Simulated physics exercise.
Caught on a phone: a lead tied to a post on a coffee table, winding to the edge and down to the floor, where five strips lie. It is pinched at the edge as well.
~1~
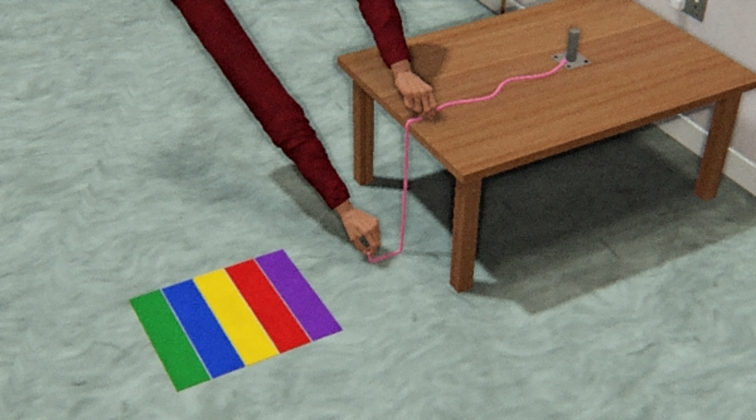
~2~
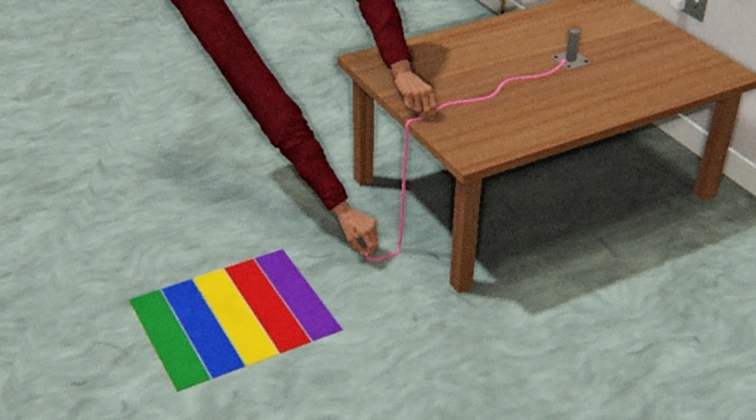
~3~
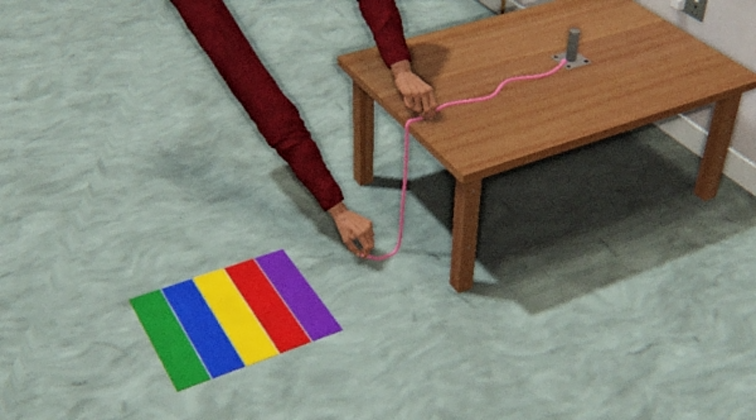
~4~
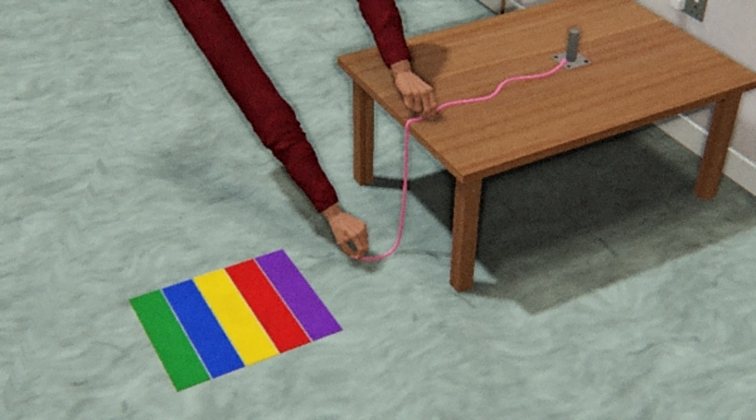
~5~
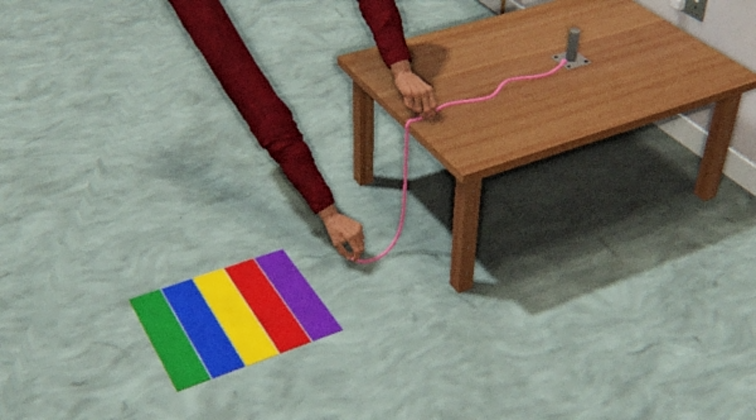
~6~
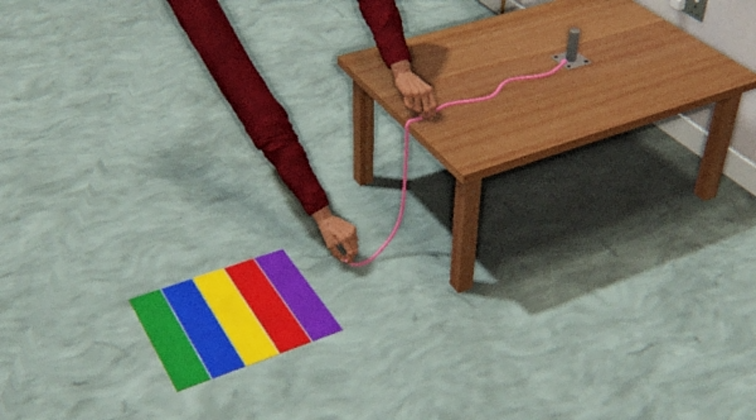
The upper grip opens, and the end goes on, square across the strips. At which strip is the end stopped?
Over red.
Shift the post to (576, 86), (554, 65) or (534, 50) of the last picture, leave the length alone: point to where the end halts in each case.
In that order: (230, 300), (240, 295) and (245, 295).
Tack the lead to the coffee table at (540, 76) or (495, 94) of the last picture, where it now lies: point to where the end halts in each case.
Try by try, around (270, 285) and (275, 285).
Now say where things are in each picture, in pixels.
End (369, 253); purple (317, 320); red (285, 331); yellow (252, 343); blue (219, 355); green (185, 368), in the first picture.
End (366, 254); lead through (552, 72) (501, 86) (450, 104) (407, 134) (404, 189) (400, 240), in the second picture.
End (362, 255), in the third picture.
End (356, 257); lead through (552, 72) (501, 86) (450, 104) (407, 134) (405, 189) (399, 240), in the fourth picture.
End (352, 258), in the fifth picture.
End (346, 261); lead through (552, 72) (501, 86) (450, 104) (407, 134) (404, 188) (388, 242), in the sixth picture.
Early on, end near (327, 267); short of the strips.
Midway, end near (289, 280); over purple.
At the end of the slack, end near (266, 288); over red. The end stops over the red strip.
